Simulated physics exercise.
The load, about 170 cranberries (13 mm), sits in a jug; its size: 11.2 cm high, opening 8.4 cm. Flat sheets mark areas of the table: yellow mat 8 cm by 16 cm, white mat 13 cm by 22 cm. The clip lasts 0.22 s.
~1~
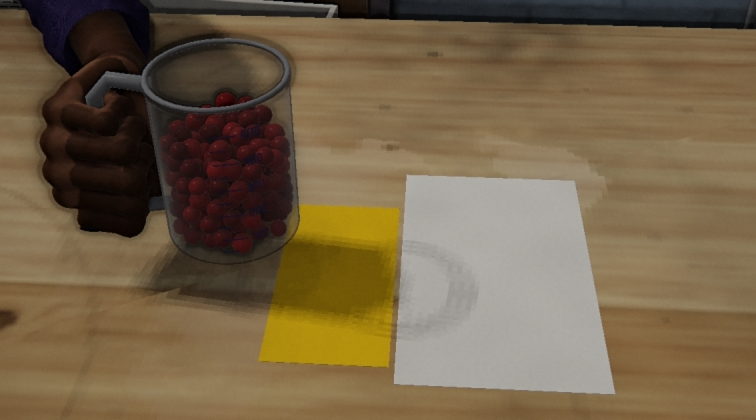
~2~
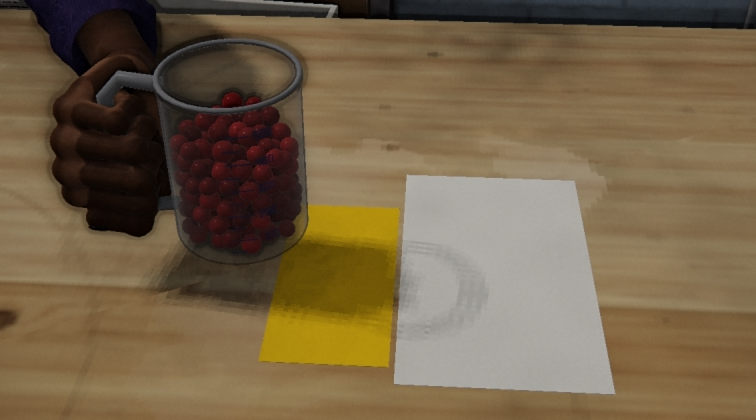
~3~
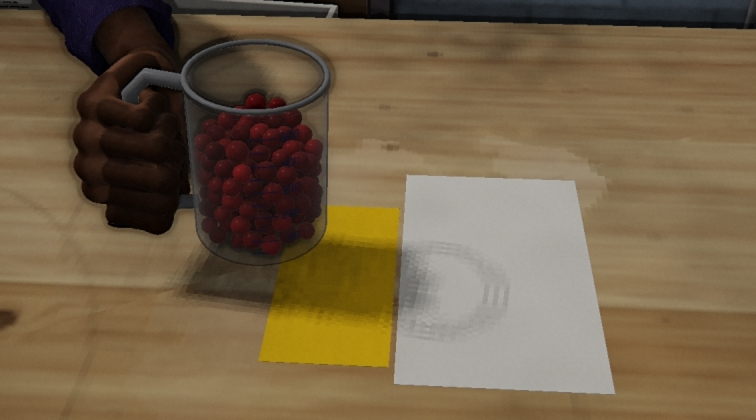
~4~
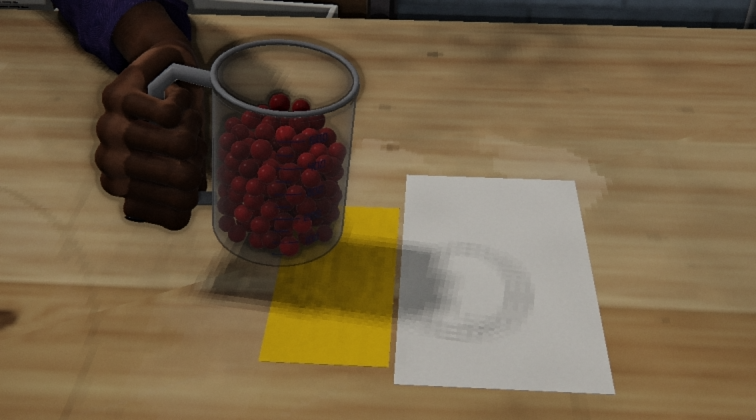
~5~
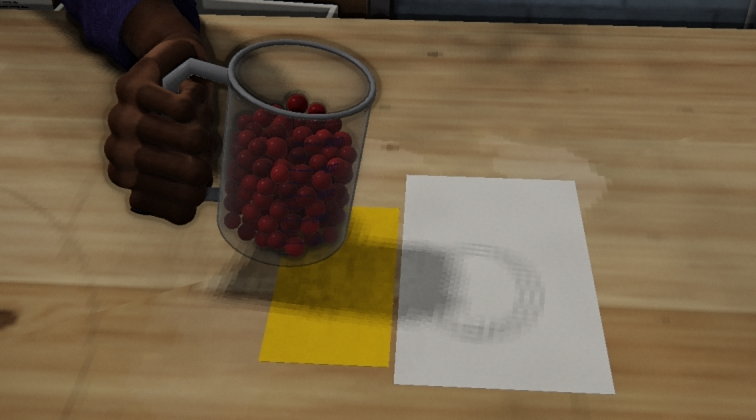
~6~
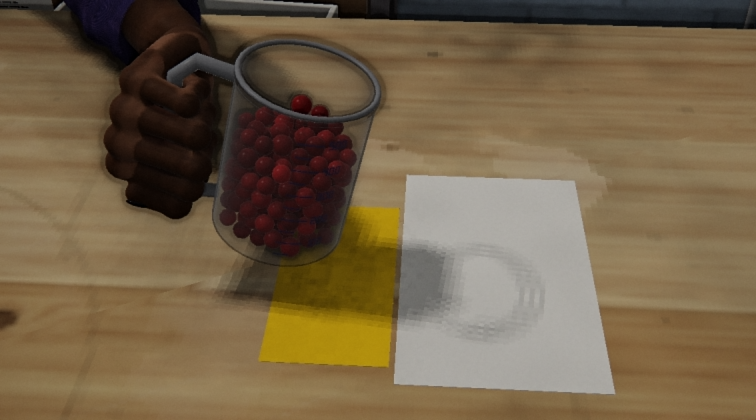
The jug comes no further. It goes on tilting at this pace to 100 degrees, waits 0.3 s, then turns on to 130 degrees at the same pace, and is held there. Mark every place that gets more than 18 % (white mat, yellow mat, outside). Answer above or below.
White mat: Above, yellow mat: Above, outside: Below.
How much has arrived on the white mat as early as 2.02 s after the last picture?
About 45 per cent by then.
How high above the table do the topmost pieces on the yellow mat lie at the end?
About 2.5 cm.
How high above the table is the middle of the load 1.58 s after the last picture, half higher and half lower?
Some 6 cm.
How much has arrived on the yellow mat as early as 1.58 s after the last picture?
Some 10 per cent.
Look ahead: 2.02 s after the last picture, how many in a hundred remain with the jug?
Roughly 5 per cent.
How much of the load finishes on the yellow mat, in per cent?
About 50 per cent.
Then, 0.61 s after the last picture, tilt 65 degrees; jug 100 %; middle of all pieces on or above the table near (270, 167).
Then, 1.11 s after the last picture, tilt 100 degrees; yellow mat 5 %, jug 95 %; middle of all pieces on or above the table near (286, 172).
Then, 1.58 s after the last picture, tilt 111 degrees; yellow mat 10 %, jug 65 %, white mat 25 %; middle of all pieces on or above the table near (338, 206).
Then, 2.02 s after the last picture, tilt 130 degrees; yellow mat 45 %, jug 5 %, white mat 45 %, outside 5 %; middle of all pieces on or above the table near (405, 258).
In the end, yellow mat 50 %, jug 0 %, white mat 45 %, outside 5 %.
